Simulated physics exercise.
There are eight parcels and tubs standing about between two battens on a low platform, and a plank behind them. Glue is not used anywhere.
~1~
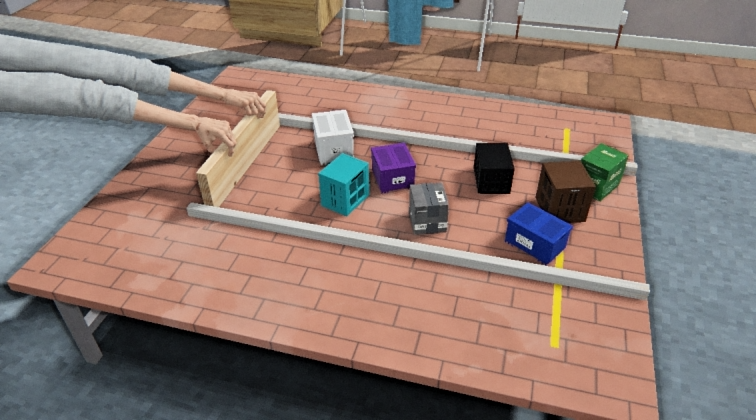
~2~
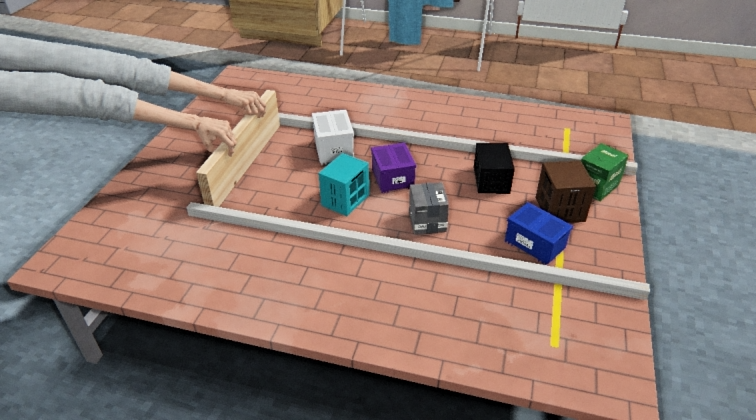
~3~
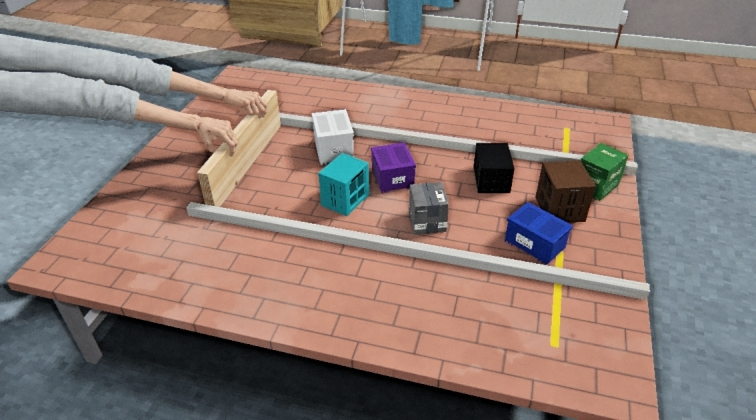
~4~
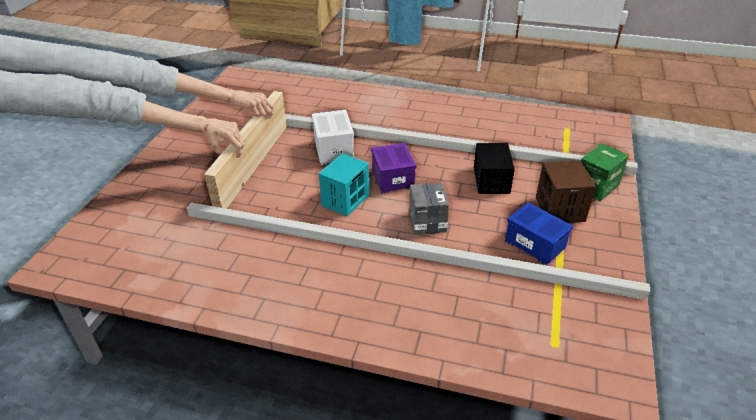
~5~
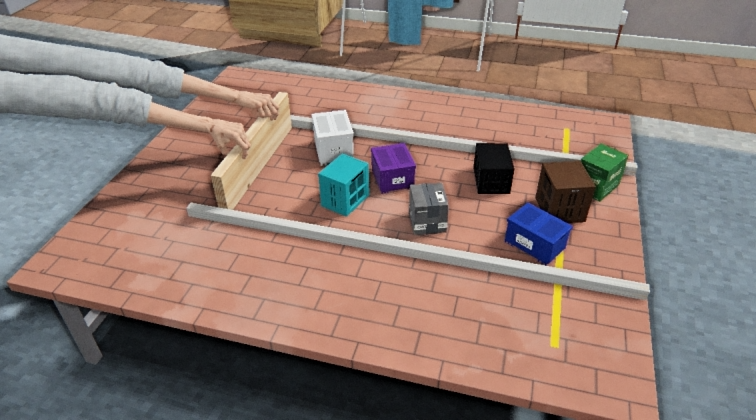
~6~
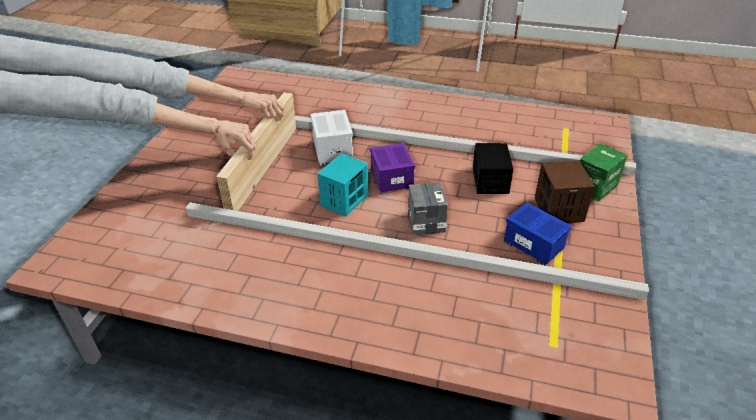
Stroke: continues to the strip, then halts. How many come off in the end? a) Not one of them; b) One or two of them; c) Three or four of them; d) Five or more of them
(c) Three or four of them.
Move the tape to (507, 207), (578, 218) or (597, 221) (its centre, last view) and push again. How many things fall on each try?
First 0, then 4, then 5.
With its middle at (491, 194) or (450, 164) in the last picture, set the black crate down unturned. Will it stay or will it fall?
Going in order, the first time it ends up below and the second time it is still up there.
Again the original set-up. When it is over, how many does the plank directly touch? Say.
At rest, 2 are in contact.
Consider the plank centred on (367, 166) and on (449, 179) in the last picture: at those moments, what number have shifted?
At the first spot 3, then 6.
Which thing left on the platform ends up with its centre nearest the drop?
The black crate ends up foremost.
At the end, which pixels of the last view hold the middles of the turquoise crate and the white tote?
Positions - first (582, 221), then (586, 179).
Early on, none off yet; green box at rest near (600, 172); brown crate at rest near (563, 192); blue tote at rest near (536, 234).
A while later, none off yet; green box at rest near (600, 172); brown crate at rest near (563, 192); blue tote travelled a little near (546, 236).
Finally, the number that fall off is three or four; lost, blue tote, brown crate and green box.
